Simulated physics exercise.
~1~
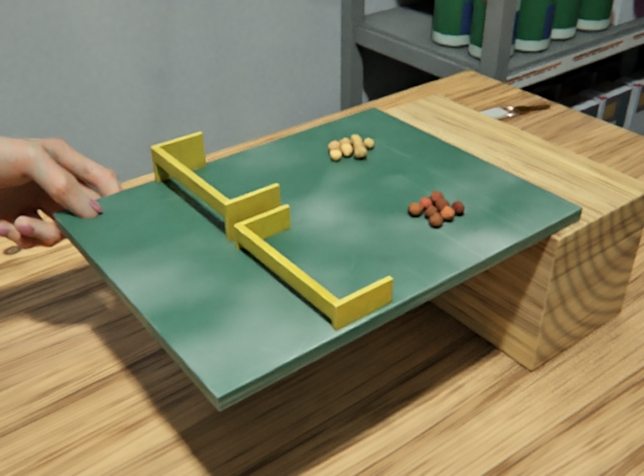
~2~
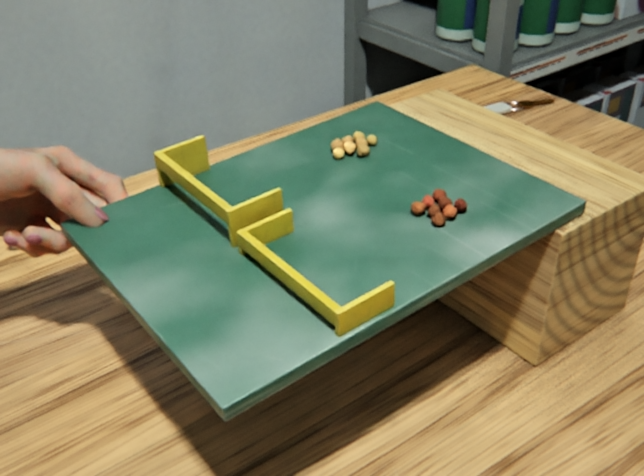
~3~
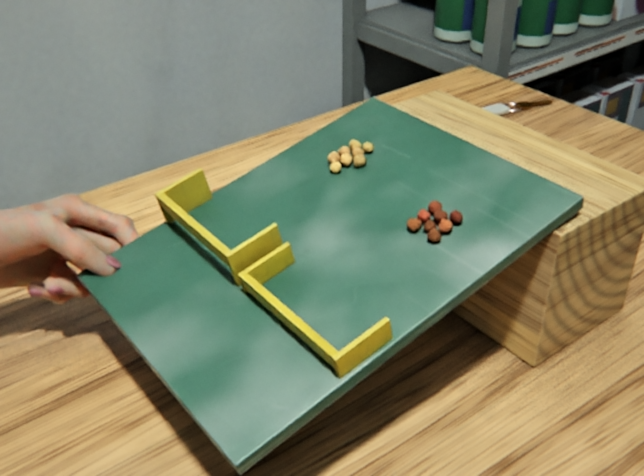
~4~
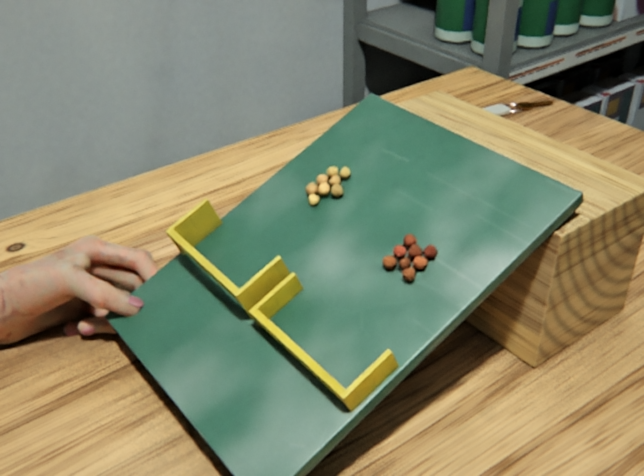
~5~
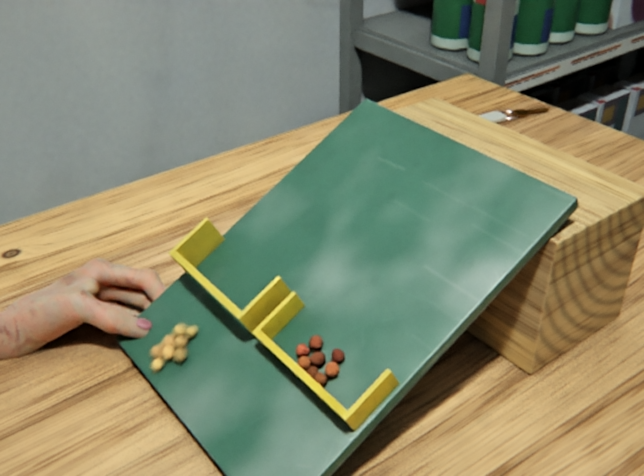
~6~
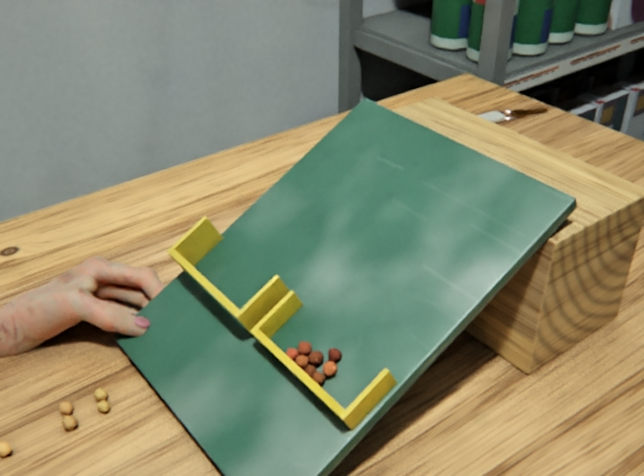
A green board with two small clusters of round, bead-like things, one pale yellow and one reddish brown, rests with its far end on a wooden block while a hand holds its left end. The hand lowers that end towards the wooden table, and the board grows steeper. Both clusters begin to move down the slope towards the yellow gates. The reddish ones reach the nearer gate and stop against it, but the pale ones carry on past theirs towards the low edge. Finally, the reddish cluster sits gathered behind its gate, while pale ones lie scattered on the table beside the hand.
